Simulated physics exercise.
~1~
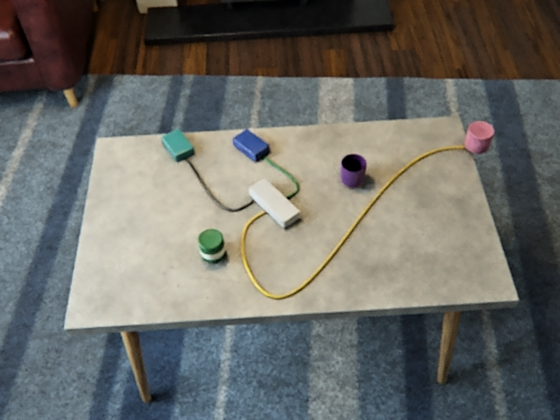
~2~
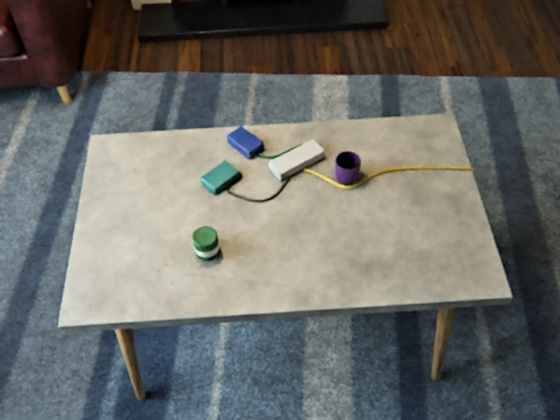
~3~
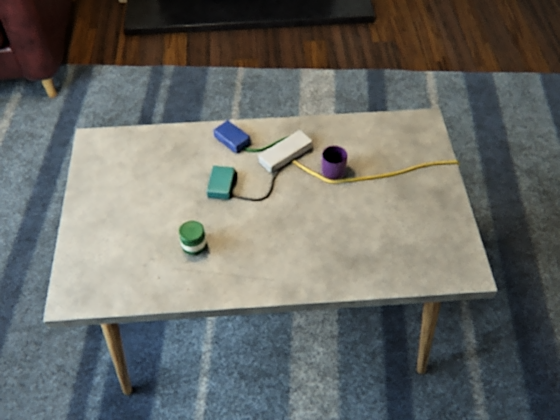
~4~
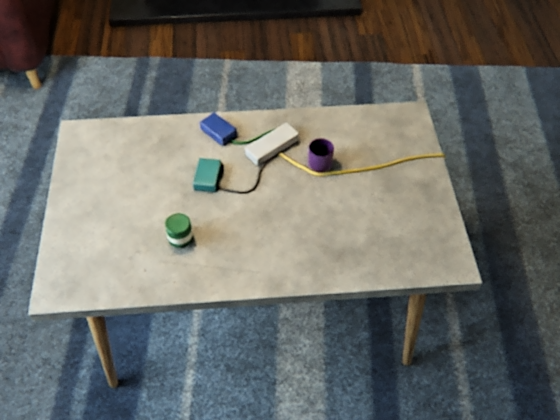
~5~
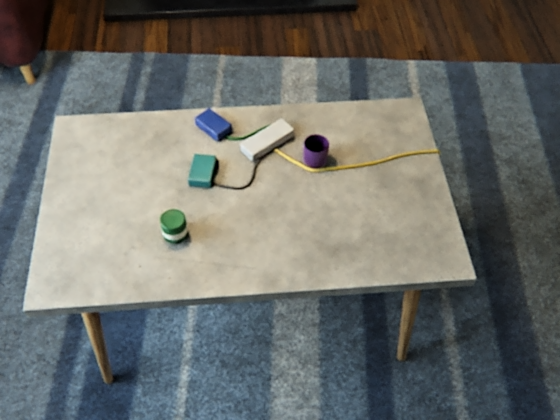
The video shows a table with a white strip cabled to teal and blue boxes and a pink cylinder at the right edge. The pink cylinder disappears over the edge, the strip and teal box shift rightward, and the purple cup and green canister stay put as the view drifts.
